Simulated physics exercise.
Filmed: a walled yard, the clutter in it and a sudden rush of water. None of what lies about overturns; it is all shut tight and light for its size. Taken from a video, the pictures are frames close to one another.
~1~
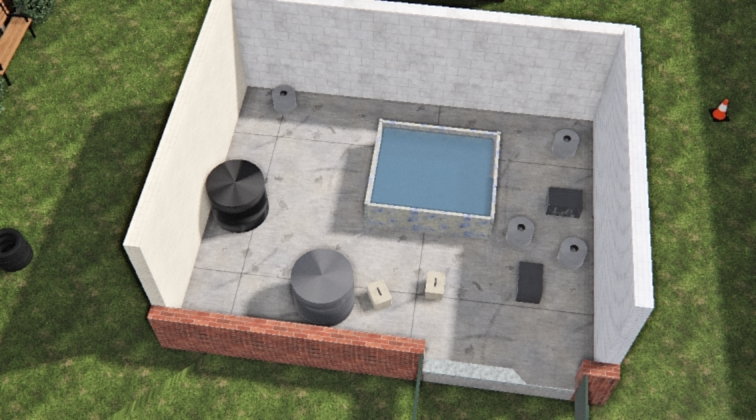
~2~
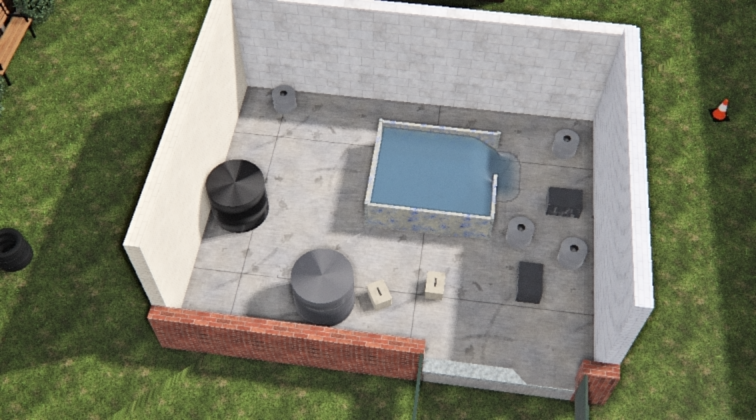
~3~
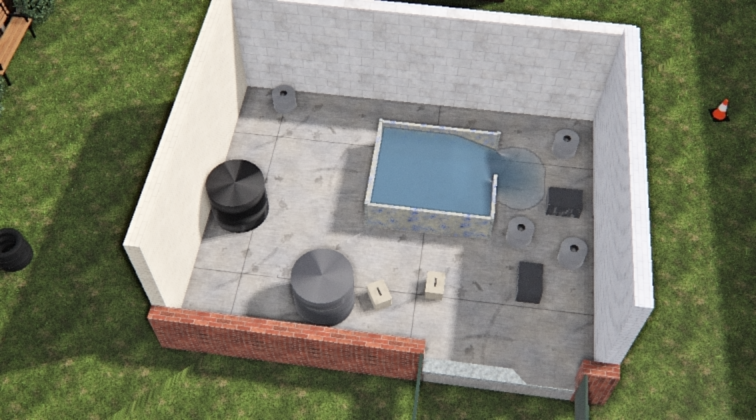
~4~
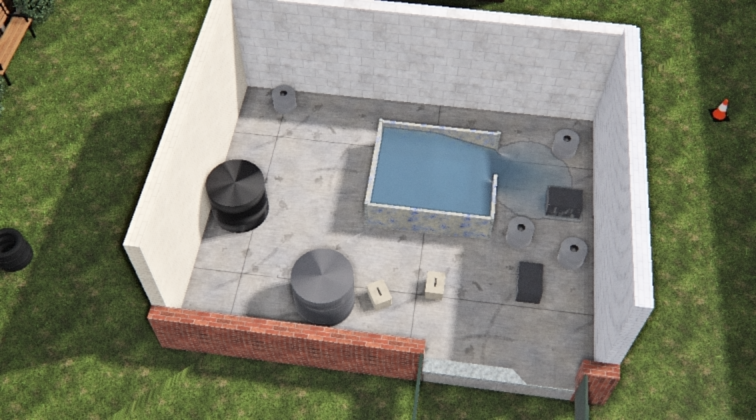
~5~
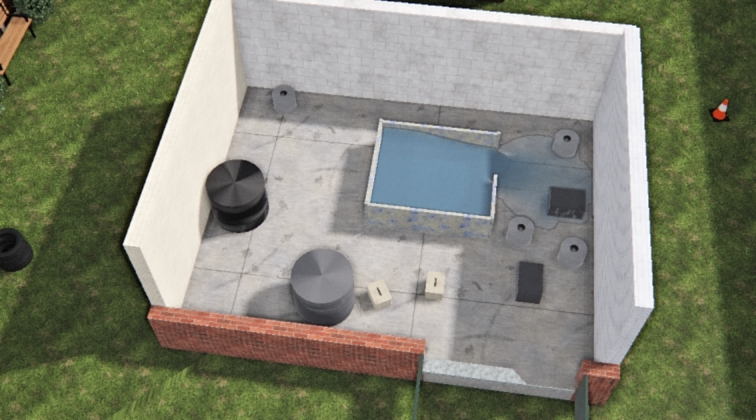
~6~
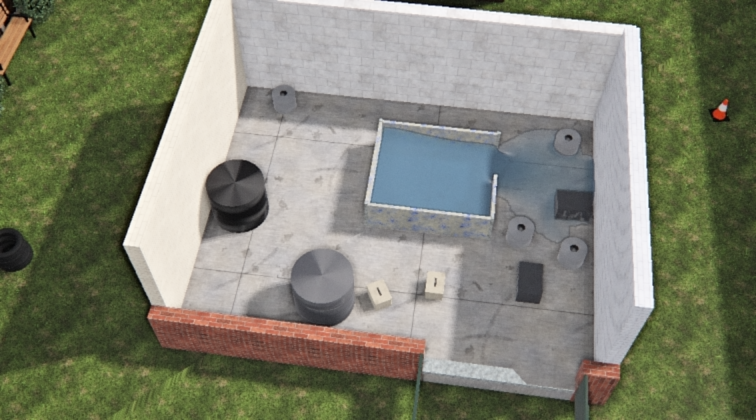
Water bursts through the right side of a raised, white-rimmed blue pool in a walled concrete yard on grass, seen from high above by a still camera. Two dark round tubs stand left and front, two small cream boxes near the front, and grey rounded objects and dark blocks at right. The water fans rightward across the floor, reaching the dark block near the right wall, which shifts slightly rightward.
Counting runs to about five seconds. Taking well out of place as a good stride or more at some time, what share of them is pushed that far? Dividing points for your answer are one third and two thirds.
Answer: A share between one and two thirds.
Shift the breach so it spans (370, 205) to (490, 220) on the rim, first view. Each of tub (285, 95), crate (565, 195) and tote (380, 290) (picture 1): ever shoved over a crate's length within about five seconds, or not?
Taking them in order, short of it, short of it, covered the distance.
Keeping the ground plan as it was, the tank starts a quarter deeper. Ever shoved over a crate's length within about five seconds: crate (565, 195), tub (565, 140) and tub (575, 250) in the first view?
Went the distance, went the distance, went the distance.
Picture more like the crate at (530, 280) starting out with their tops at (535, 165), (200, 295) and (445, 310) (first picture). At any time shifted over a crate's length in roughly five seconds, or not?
As listed: That far or more, under that, no.
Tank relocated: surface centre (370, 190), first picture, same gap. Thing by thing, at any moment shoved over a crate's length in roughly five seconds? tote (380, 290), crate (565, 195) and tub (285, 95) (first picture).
Well, the first one didn't get far, the second got driven a long way, and the third didn't get far.
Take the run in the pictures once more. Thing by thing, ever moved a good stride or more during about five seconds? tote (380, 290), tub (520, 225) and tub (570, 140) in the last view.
Taking them as listed, the first remained nearby, the next remained nearby, and the last cleared the mark.
A moment on, 0 of 8 are well off their spots; 2 afloat.
Next, 3 of 8 are well off their spots; 2 afloat.
Later, 4 of 8 are well off their spots; 1 afloat.
In the end, 4 of 8 are well off their spots, and 4 have been at some point; 2 afloat.
